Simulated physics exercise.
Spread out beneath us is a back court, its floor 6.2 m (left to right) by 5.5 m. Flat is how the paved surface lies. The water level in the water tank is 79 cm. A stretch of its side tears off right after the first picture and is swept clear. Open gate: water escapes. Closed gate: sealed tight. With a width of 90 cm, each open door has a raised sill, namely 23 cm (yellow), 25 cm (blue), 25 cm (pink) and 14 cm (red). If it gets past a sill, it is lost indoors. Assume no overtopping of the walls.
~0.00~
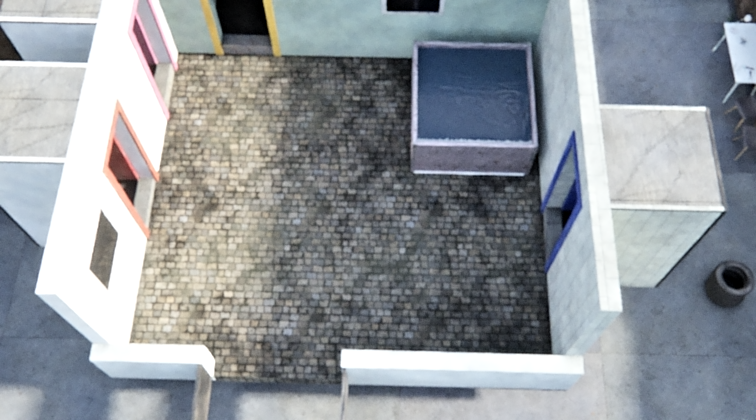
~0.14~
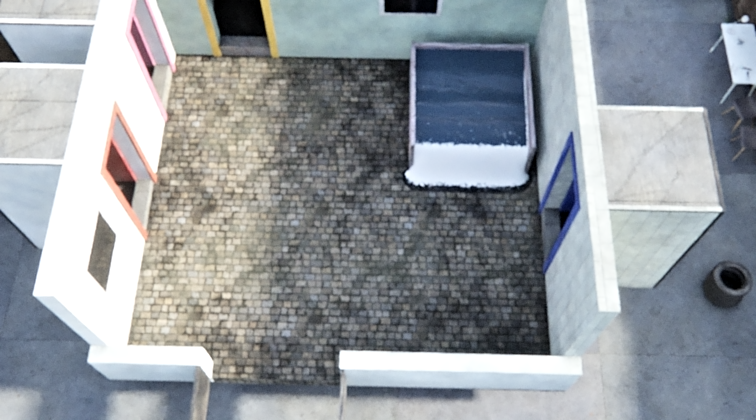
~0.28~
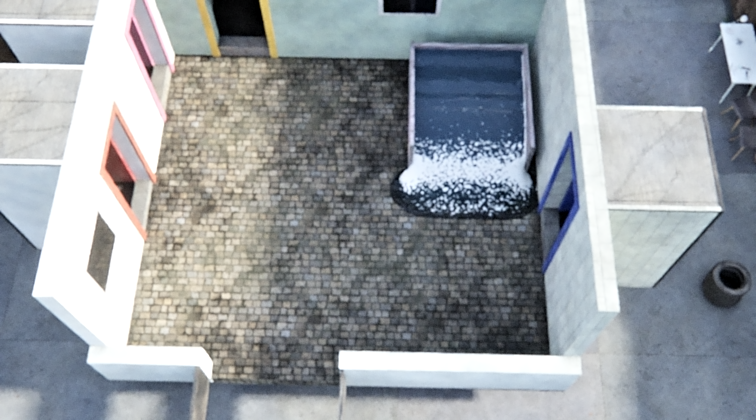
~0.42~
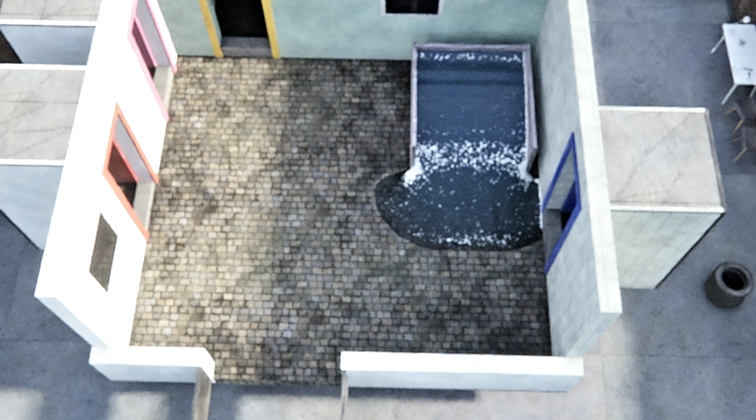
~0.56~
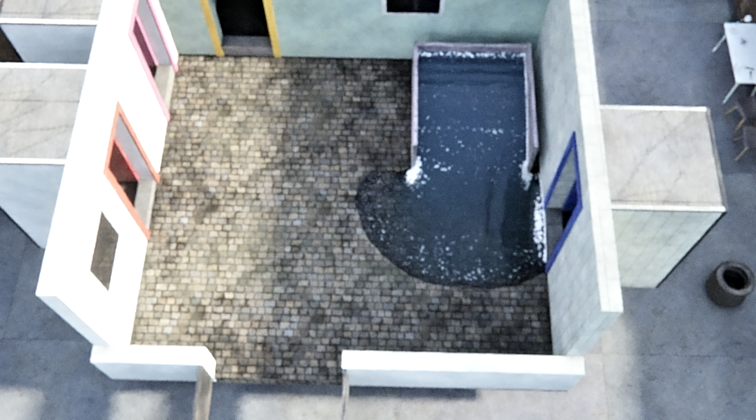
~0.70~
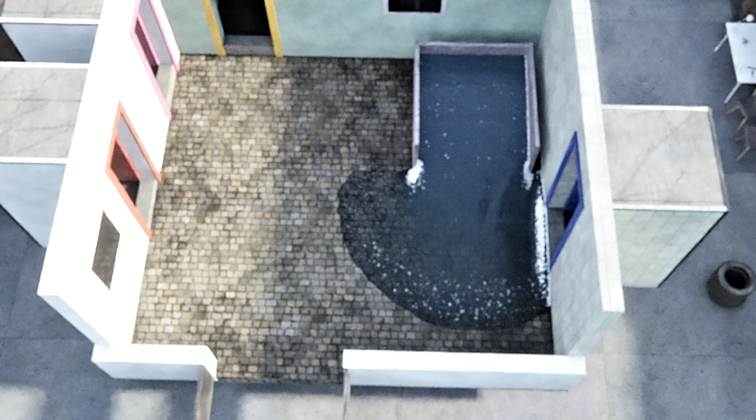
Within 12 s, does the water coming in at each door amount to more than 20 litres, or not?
At the yellow door: Not more than 20 litres. At the blue door: Not more than 20 litres. At the pink door: Not more than 20 litres. At the red door: Not more than 20 litres.
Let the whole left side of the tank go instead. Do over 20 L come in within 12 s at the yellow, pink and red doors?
For yellow, too little; for pink, too much; for red, too much.
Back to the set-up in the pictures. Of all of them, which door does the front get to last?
Result: Yellow door.
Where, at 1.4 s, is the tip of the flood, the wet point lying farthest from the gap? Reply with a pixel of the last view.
Roughly at pixel (313, 362).
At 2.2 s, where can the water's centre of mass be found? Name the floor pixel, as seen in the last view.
About (458, 248).
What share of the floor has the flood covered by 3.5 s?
Covered: Roughly 50 per cent.
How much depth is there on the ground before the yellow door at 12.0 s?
Roughly 7.0 cm deep.
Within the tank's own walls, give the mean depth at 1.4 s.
The average depth is around 34 cm.
After 1.4 s water covers 35 % of the floor and is deepest (55 cm) near (535, 356); yellow door not reached, blue door 23 cm at the sill, 0 L in, pink door not reached, red door not reached.
After 2.2 s water covers 40 % of the floor and is deepest (48 cm) near (548, 369); yellow door not reached, blue door 19 cm at the sill, 0 L in, pink door not reached, red door not reached.
After 3.5 s water covers 50 % of the floor and is deepest (29 cm) near (133, 334); yellow door not reached, blue door 18 cm at the sill, 0 L in, pink door not reached, red door not reached.
After 7.0 s water covers 90 % of the floor and is deepest (20 cm) near (180, 57); yellow door 16 cm at the sill, 0 L in, blue door 7 cm at the sill, 0 L in, pink door 12 cm at the sill, 0 L in, red door 11 cm at the sill, 7 L in.
After 12.0 s water covers 100 % of the floor and is deepest (16 cm) near (528, 64); yellow door 7 cm at the sill, 0 L in, blue door 4 cm at the sill, 0 L in, pink door 7 cm at the sill, 0 L in, red door 7 cm at the sill, 7 L in.
